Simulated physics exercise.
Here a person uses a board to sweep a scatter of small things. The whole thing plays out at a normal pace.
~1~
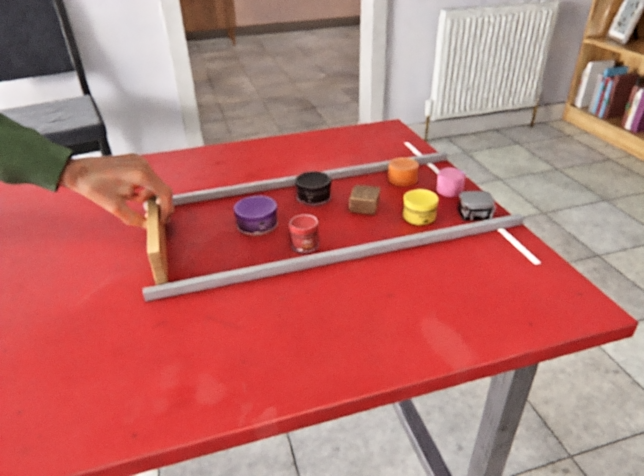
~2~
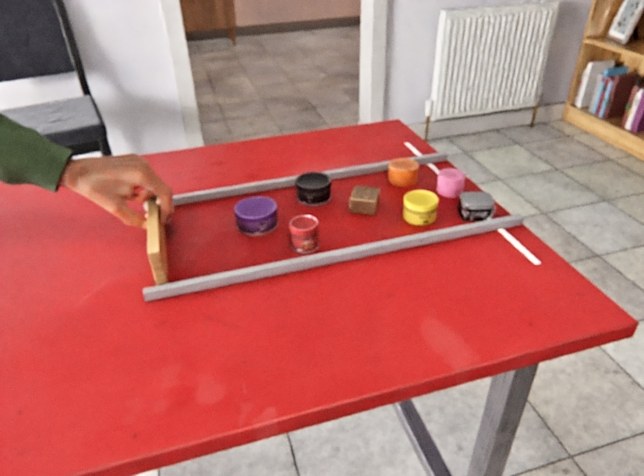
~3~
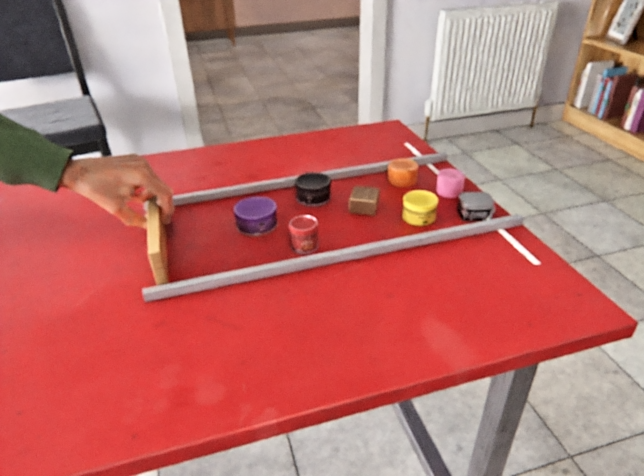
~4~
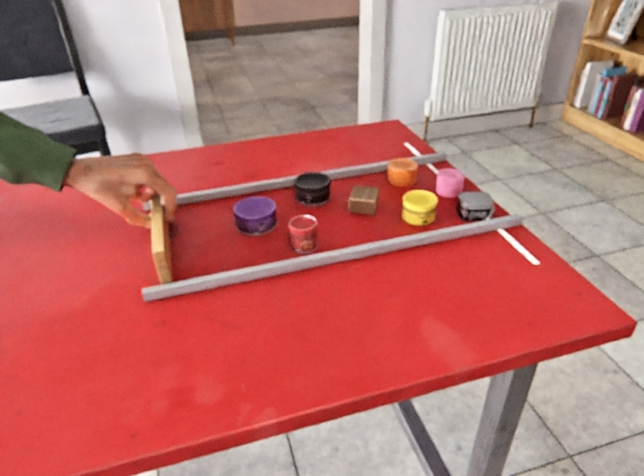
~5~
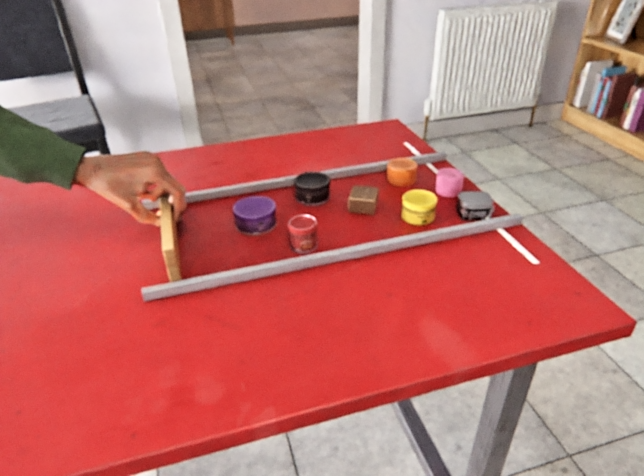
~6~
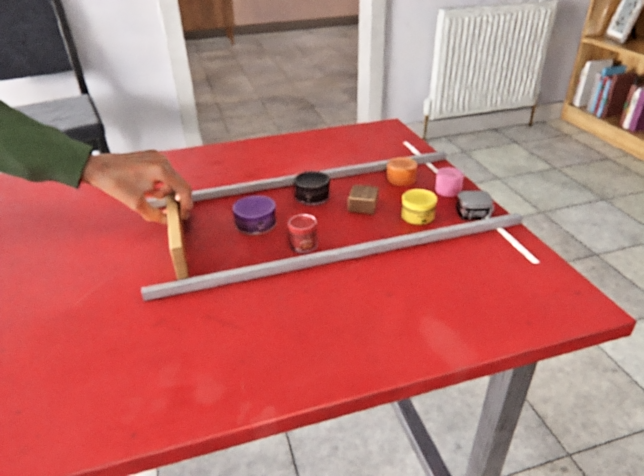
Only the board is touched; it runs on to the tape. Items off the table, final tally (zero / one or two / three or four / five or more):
Those that leave the table: Five at the least.
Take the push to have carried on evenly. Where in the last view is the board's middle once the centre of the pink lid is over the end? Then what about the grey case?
The middle sits near (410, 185) for the first and near (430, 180) for the other.
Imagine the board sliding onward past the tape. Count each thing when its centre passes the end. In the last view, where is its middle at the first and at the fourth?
First at (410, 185), next at (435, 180).
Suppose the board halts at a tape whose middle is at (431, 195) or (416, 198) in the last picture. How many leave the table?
1, then 1.
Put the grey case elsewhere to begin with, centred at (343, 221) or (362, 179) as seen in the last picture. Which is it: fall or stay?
In turn it falls; goes over.
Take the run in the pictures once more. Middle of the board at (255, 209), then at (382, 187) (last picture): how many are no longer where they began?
1 at one spot and 7 at the other.
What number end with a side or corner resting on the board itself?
My count gives 3.
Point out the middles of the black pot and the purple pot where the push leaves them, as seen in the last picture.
In the last picture they sit at about (453, 162) and about (473, 177).
Soon after, none off yet; grey case at rest near (474, 206); pink lid at rest near (449, 182); orange lid at rest near (402, 171).
Then, none off yet; grey case at rest near (474, 206); pink lid at rest near (449, 182); orange lid at rest near (404, 171).
At rest, the number that fall off is five or more; fallen, brown block, yellow tub, orange lid, pink lid and grey case.
